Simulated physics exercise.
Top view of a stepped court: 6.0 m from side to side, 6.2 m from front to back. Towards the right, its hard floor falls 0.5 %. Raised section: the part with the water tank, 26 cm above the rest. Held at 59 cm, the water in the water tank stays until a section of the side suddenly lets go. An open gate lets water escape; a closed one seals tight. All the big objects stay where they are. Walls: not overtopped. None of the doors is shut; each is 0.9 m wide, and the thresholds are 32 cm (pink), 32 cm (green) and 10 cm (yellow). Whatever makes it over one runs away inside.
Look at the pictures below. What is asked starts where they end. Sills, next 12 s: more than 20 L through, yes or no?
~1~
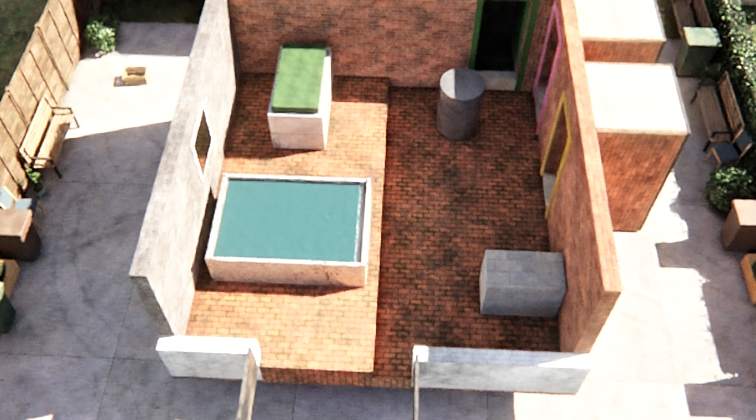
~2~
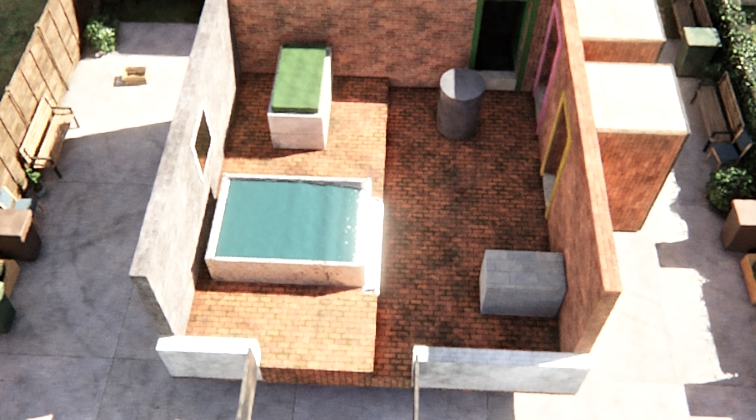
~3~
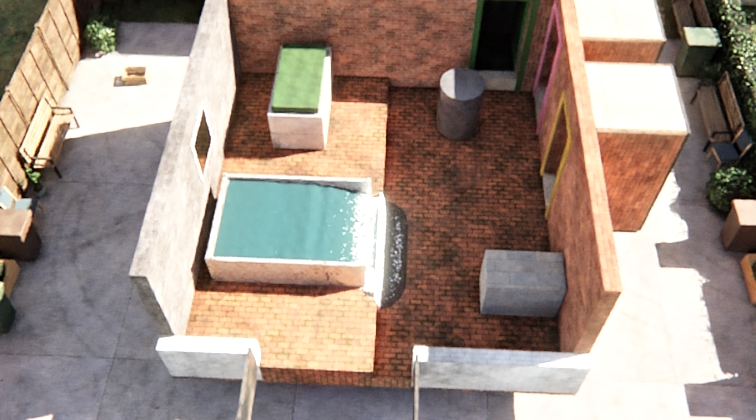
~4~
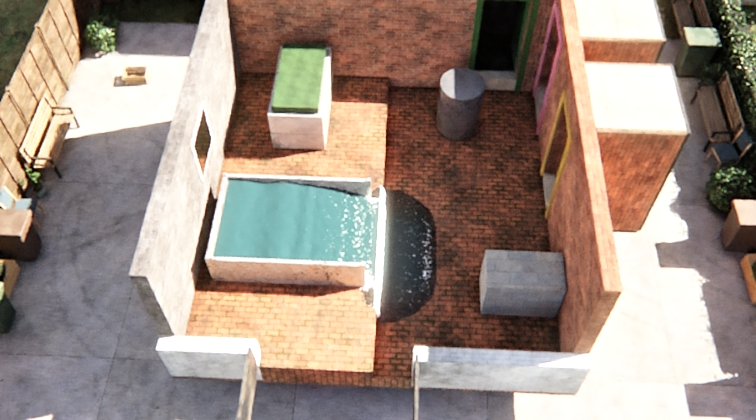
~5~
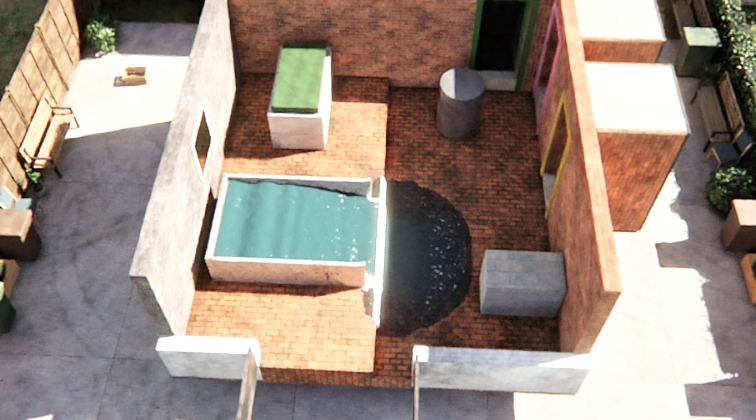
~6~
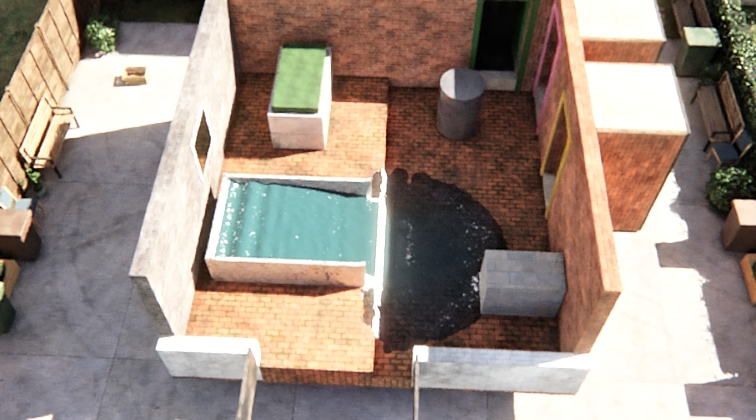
Pink door no; green door no; yellow door yes.
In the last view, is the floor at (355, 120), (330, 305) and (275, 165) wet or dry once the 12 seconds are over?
Going through the three points: Not yet touched, then not yet touched, then not yet touched.
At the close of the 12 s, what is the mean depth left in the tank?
Some 2 cm on average.
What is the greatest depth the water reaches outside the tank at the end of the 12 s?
Peak depth: Approx. 16 cm.
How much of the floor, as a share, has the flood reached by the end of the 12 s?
Around 60 per cent wet.
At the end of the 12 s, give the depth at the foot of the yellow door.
10.5 cm or so.
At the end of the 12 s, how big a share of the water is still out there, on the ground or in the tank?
Some 82 in a hundred.
A moment later water covers 35 % of the floor and is deepest (38 cm) near (475, 281); pink door not reached, green door not reached, yellow door 16 cm at the sill, 1 L in.
Soon after water covers 40 % of the floor and is deepest (41 cm) near (545, 249); pink door not reached, green door not reached, yellow door 25 cm at the sill, 31 L in.
Next water covers 50 % of the floor and is deepest (31 cm) near (530, 102); pink door 16 cm at the sill, 0 L in, green door 25 cm at the sill, 0 L in, yellow door 20 cm at the sill, 109 L in.
Later on water covers 60 % of the floor and is deepest (18 cm) near (390, 96); pink door 16 cm at the sill, 0 L in, green door 15 cm at the sill, 0 L in, yellow door 12 cm at the sill, 154 L in.
At the end water covers 60 % of the floor and is deepest (16 cm) near (455, 368); pink door 12 cm at the sill, 0 L in, green door 13 cm at the sill, 0 L in, yellow door 10 cm at the sill, 177 L in.
